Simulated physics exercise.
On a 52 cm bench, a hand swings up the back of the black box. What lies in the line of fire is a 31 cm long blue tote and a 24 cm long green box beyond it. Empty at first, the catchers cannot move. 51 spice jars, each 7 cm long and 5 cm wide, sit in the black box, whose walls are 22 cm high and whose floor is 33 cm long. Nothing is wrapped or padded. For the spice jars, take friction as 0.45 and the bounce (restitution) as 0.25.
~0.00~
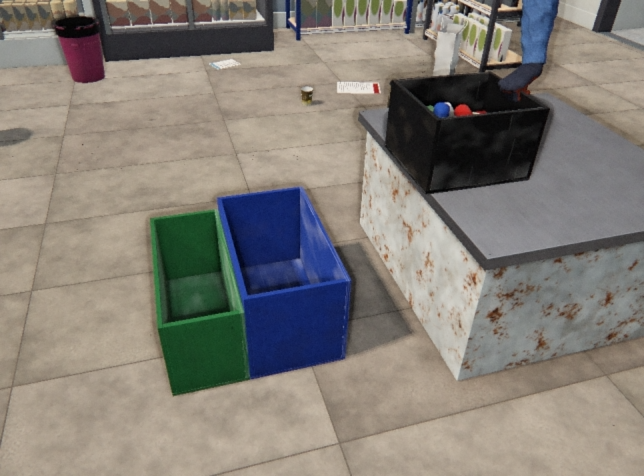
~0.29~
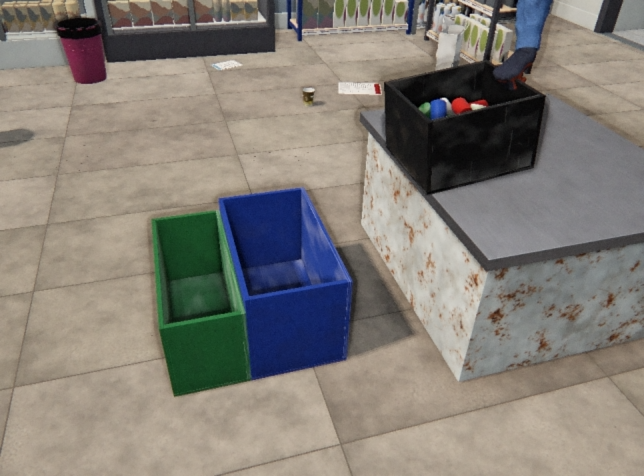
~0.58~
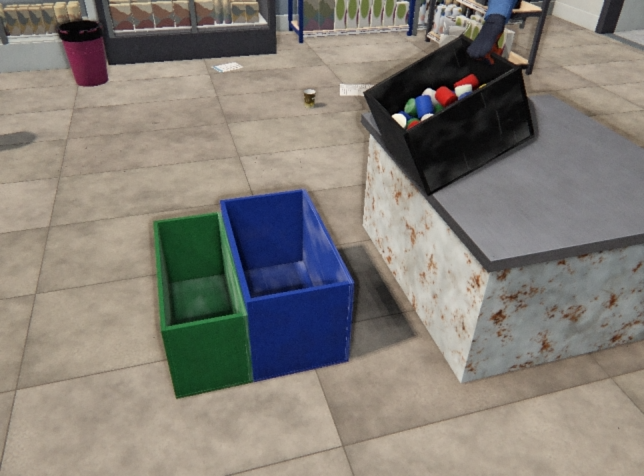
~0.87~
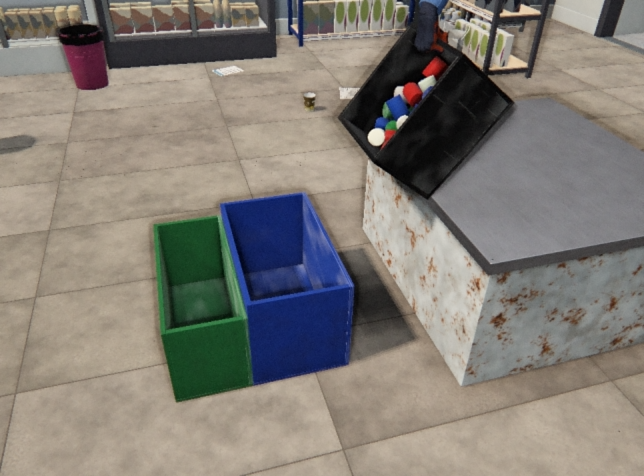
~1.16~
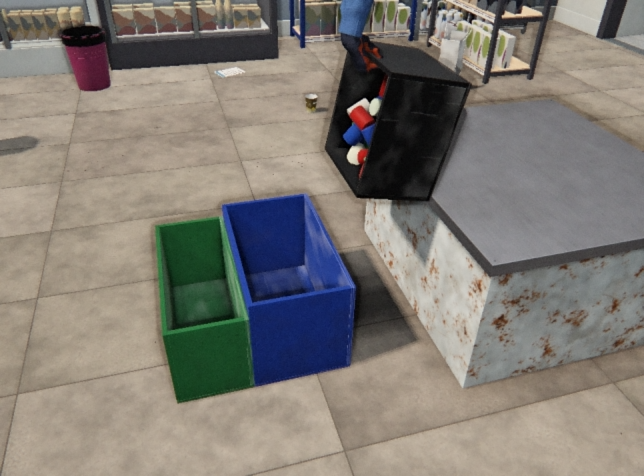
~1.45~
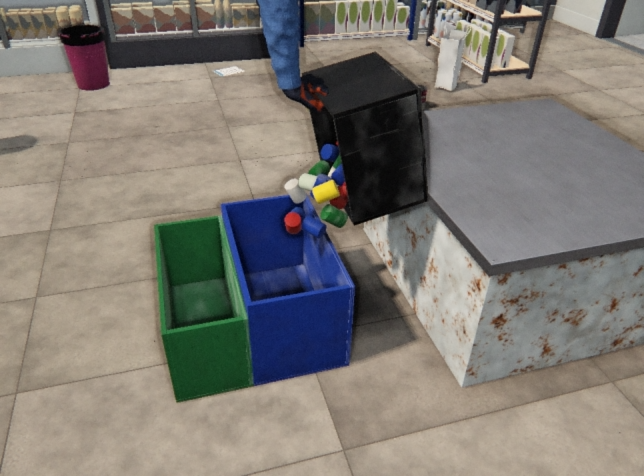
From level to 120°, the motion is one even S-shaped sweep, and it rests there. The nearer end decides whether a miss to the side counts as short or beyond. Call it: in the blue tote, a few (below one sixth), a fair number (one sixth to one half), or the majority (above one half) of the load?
The majority.
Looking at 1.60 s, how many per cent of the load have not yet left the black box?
Around 70 per cent of the load.
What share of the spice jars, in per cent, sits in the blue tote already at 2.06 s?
Estimated fraction: Some 75 percent.
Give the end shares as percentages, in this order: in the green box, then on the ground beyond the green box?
Around 0 % in the first place and around 0 % in the second.
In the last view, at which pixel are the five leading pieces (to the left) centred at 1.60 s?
Centre: Approx. (271, 287) px.
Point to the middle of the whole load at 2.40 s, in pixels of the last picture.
Somewhere about (282, 311) in pixels.
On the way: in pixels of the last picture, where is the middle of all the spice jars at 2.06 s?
Somewhere around pixel (287, 297) in the last view.
After 1.60 s, tilt 111°; 36 still in the black box, 9 in the blue tote and 6 in the air.
After 1.79 s, tilt 118°; 21 still in the black box, 20 in the blue tote and 10 in the air.
After 2.06 s, tilt 120°; 5 still in the black box, 39 in the blue tote and 7 in the air.
Final count (at 2.40 s), 50 in the blue tote and 1 on the ground short of the blue tote. Asked share, 50 of 51, 98 per cent.
